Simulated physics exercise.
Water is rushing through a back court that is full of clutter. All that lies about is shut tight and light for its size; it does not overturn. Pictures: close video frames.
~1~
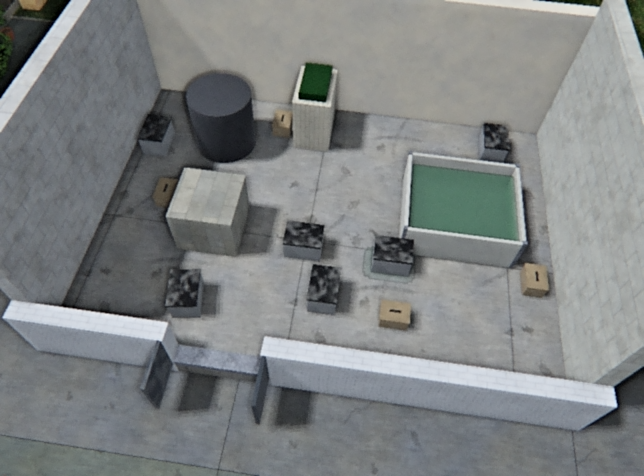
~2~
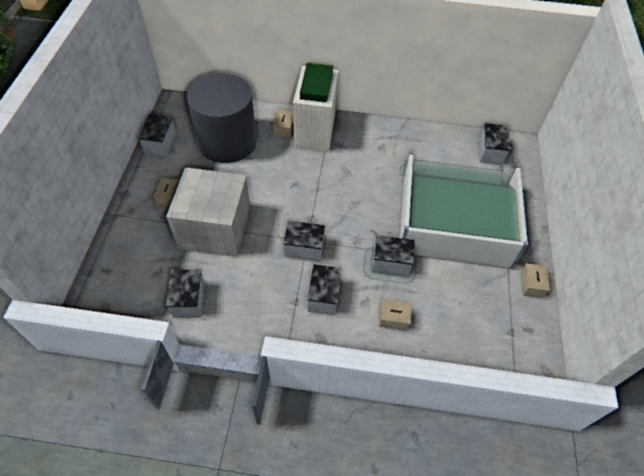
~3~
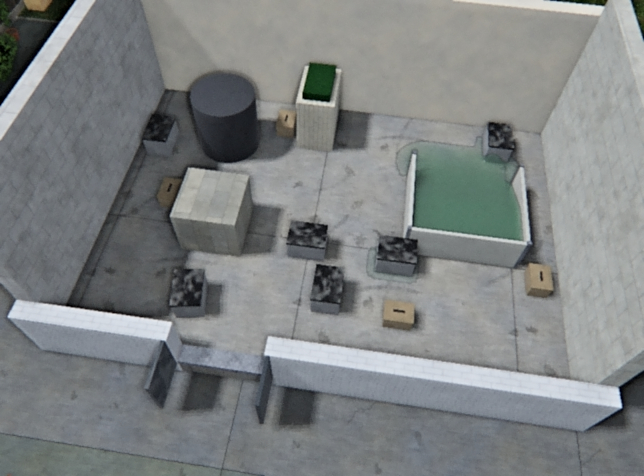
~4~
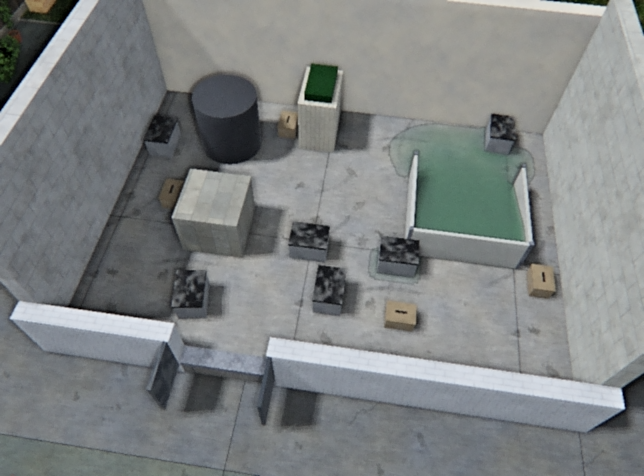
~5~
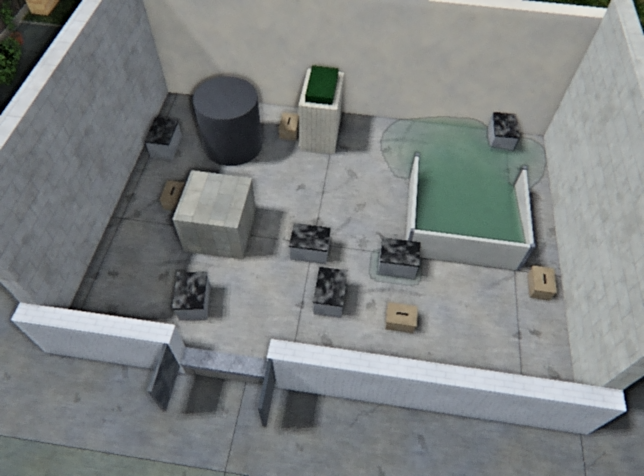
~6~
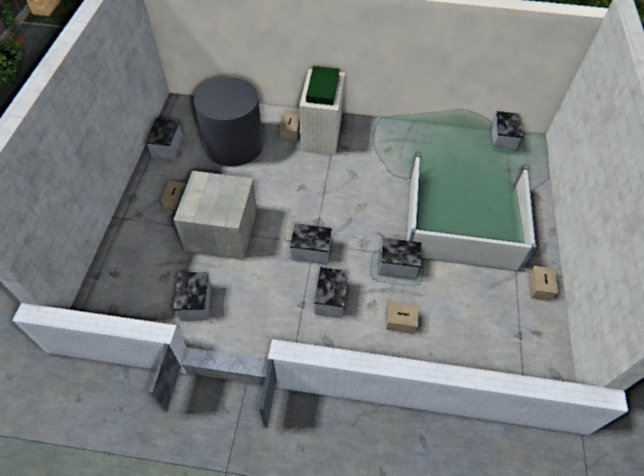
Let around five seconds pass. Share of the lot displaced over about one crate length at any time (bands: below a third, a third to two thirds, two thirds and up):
The result is a share beneath one third.
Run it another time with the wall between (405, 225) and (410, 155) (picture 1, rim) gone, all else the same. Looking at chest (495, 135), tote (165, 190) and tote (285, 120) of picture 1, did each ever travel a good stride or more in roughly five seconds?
Object by object: Less than that, displaced that much, less than that.
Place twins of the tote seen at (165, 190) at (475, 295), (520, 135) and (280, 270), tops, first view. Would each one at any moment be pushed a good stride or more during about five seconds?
In order: Hardly budges, shoved clear, then hardly budges.
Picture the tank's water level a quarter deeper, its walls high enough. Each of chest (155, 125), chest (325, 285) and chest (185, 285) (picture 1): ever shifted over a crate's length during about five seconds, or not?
Answers in the order asked: Stayed within the threshold, went past the threshold, stayed within the threshold.
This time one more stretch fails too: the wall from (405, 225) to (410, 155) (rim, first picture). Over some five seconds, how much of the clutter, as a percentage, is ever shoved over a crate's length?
Near 40 in a hundred.
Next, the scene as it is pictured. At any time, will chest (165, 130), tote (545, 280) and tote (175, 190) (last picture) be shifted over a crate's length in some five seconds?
Successively: Never went far, moved a long way, never went far.
A moment on, 0 of 10 are well off their spots; 1 afloat.
Next, 1 of 10 are well off their spots; 1 afloat.
Later, 2 of 10 are well off their spots; 2 afloat.
In the end, 3 of 10 are well off their spots, and 3 have been at some point; 1 afloat.
